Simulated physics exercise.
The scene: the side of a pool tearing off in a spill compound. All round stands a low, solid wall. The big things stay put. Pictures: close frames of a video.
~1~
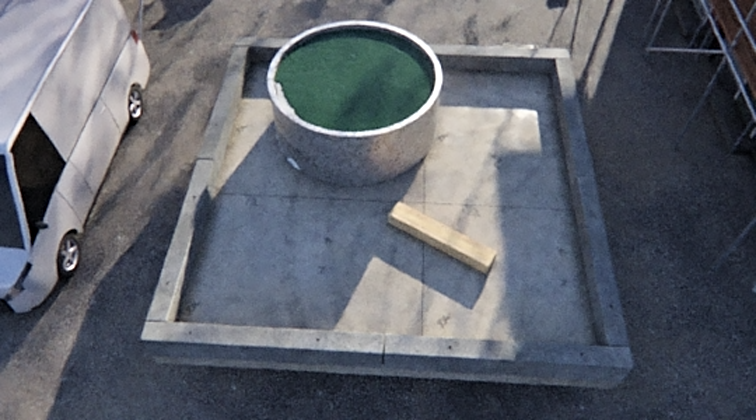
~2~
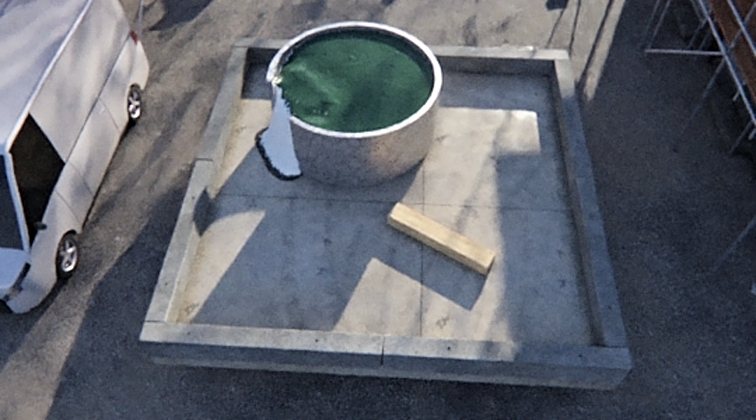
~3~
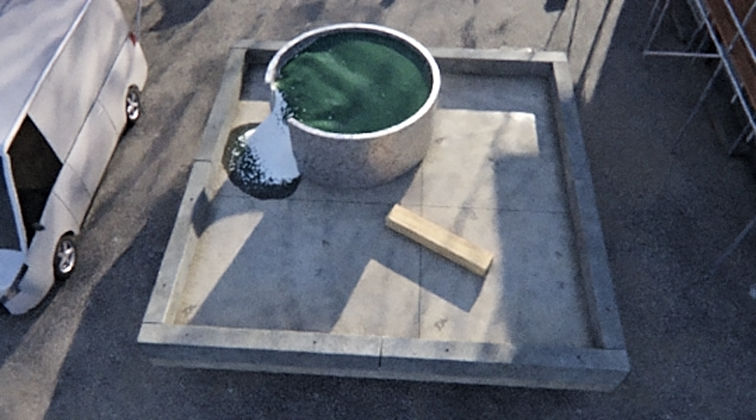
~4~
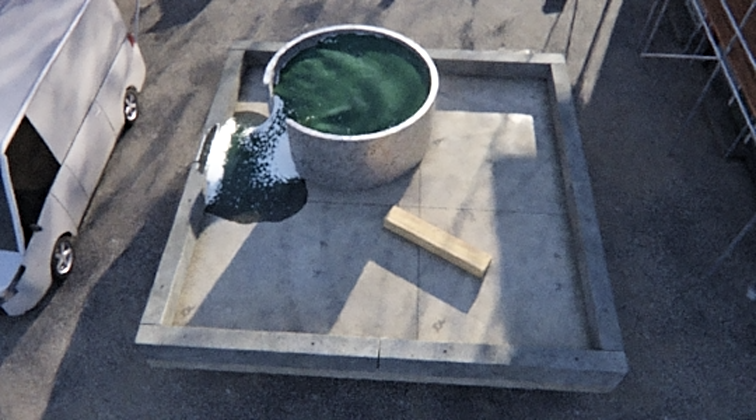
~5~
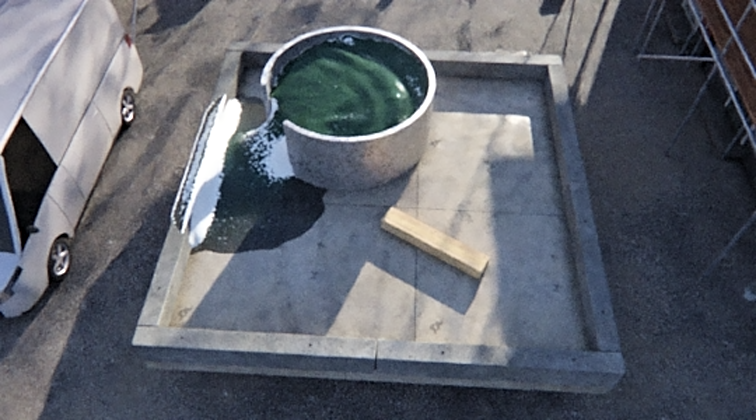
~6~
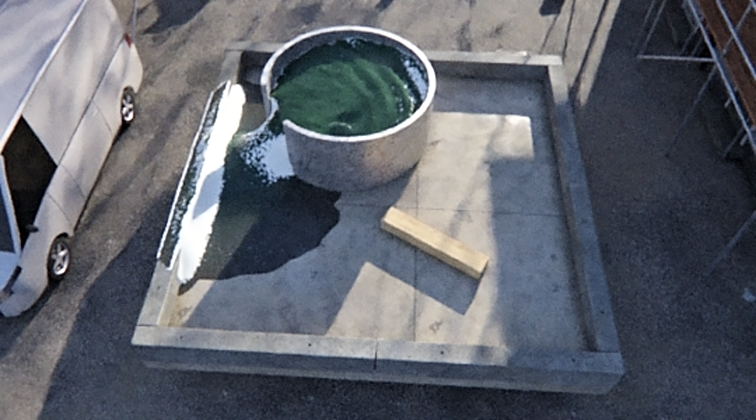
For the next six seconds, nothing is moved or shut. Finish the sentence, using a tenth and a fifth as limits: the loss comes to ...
The loss comes to between a tenth and a fifth.
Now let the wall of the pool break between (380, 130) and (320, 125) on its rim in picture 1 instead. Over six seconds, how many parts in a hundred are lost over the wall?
About 4 %.
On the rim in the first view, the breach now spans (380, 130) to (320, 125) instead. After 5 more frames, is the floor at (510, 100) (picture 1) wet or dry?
At that place: Free of water.
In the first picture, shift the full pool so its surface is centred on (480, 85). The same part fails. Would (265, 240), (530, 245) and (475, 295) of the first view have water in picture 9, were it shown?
Taking the three spots as listed, I'd say flooding, then no flooding, then no flooding.
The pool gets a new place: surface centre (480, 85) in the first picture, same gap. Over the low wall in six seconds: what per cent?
Measured share: Close to 2 per cent.
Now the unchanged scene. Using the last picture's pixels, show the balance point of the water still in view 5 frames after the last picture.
The water's middle lies around (317, 149).
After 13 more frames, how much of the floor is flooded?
Near 55 in a hundred.
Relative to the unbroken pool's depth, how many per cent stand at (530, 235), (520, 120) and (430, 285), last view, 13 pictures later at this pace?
The three come to near 0, 0 and 4 per cent respectively.
A moment on, water covers 25 % of the floor; the low wall has let 1 % over.
Next, water covers 30 % of the floor; the low wall has let 3 % over.
Then, water covers 50 % of the floor; the low wall has let 10 % over.
Later, water covers 65 % of the floor; the low wall has let 13 % over.
In the end, water covers 80 % of the floor; the low wall has let 13 % over.
